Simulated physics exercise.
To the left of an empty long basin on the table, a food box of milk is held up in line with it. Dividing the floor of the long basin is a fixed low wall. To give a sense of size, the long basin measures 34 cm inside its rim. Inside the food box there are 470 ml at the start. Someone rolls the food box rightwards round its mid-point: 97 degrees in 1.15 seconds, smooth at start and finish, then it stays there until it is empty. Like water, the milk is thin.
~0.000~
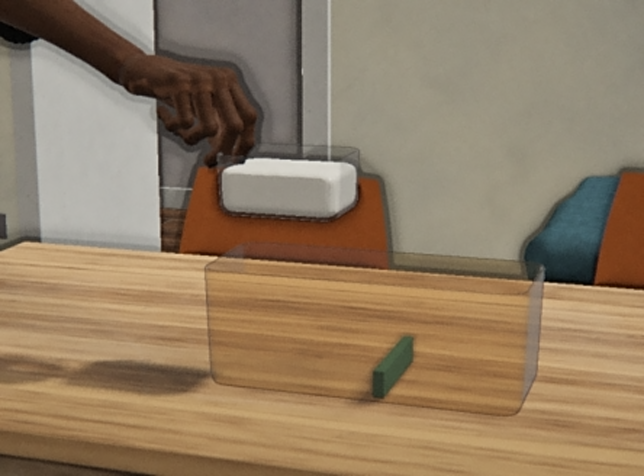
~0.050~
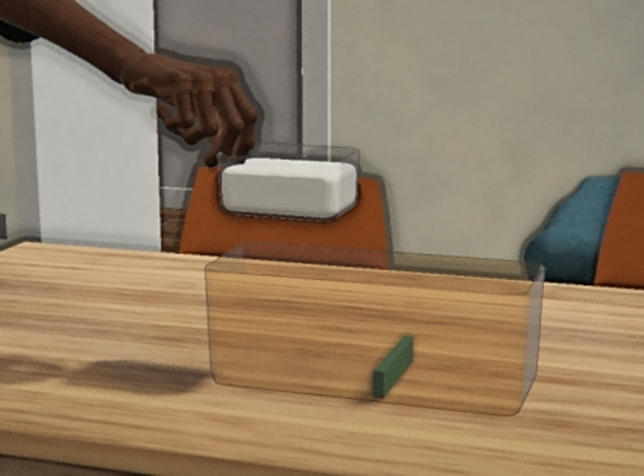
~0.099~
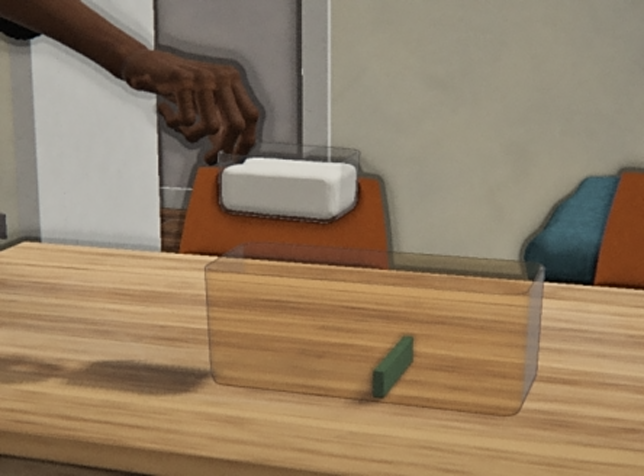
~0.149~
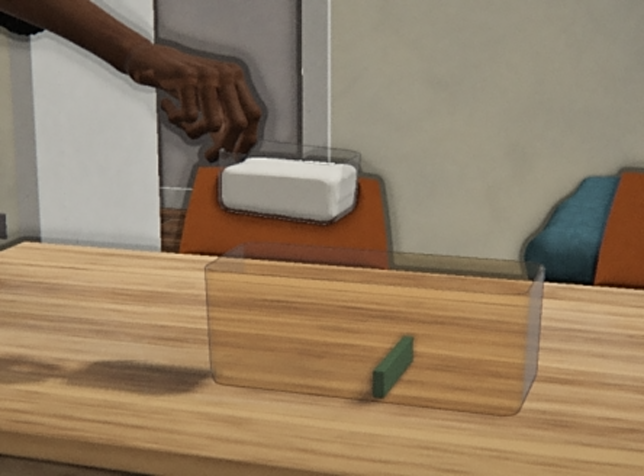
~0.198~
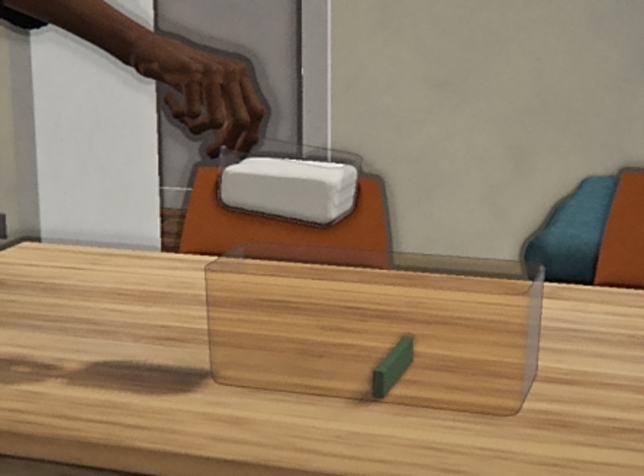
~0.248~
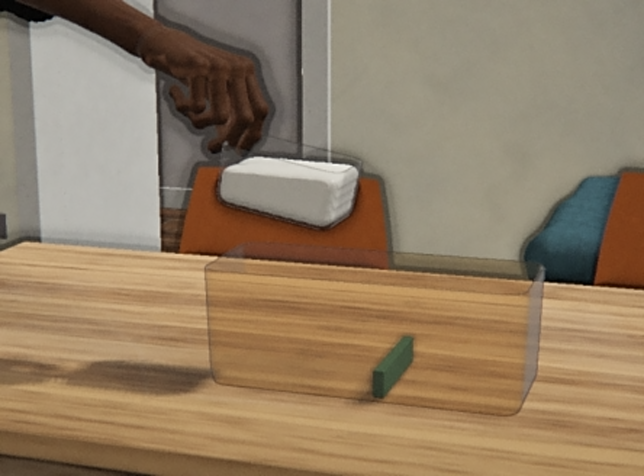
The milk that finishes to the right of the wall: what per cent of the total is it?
It is about 60 per cent of the total.
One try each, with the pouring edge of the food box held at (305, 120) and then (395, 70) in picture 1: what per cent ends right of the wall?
In order, 10 and 85 per cent.
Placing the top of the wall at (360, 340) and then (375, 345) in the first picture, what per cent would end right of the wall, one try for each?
Try 1: 80 %; try 2: 70 %.
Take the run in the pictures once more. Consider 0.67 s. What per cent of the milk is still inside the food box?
At that time about 52 in a hundred parts are still held.
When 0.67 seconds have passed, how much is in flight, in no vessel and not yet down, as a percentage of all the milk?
Around 28 in a hundred.
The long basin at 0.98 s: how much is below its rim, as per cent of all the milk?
That comes to about 84 percent.
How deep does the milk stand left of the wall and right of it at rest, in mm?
Left 8 mm, right 16 mm.
After 0.67 s the tilt is 61° and 53 per cent is still to pour, 4 is left of the wall and 16 right of it.
After 0.98 s the tilt is 92° and 12 per cent is still to pour, 24 is left of the wall and 59 right of it.
After 1.30 s the tilt is 97° and 2 per cent is still to pour, 38 is left of the wall and 60 right of it.
After 1.65 s the tilt is 97° and 0 per cent is still to pour, 40 is left of the wall and 60 right of it.
In the end 40 per cent lies left of the wall, 60 right of it and 0 outside.
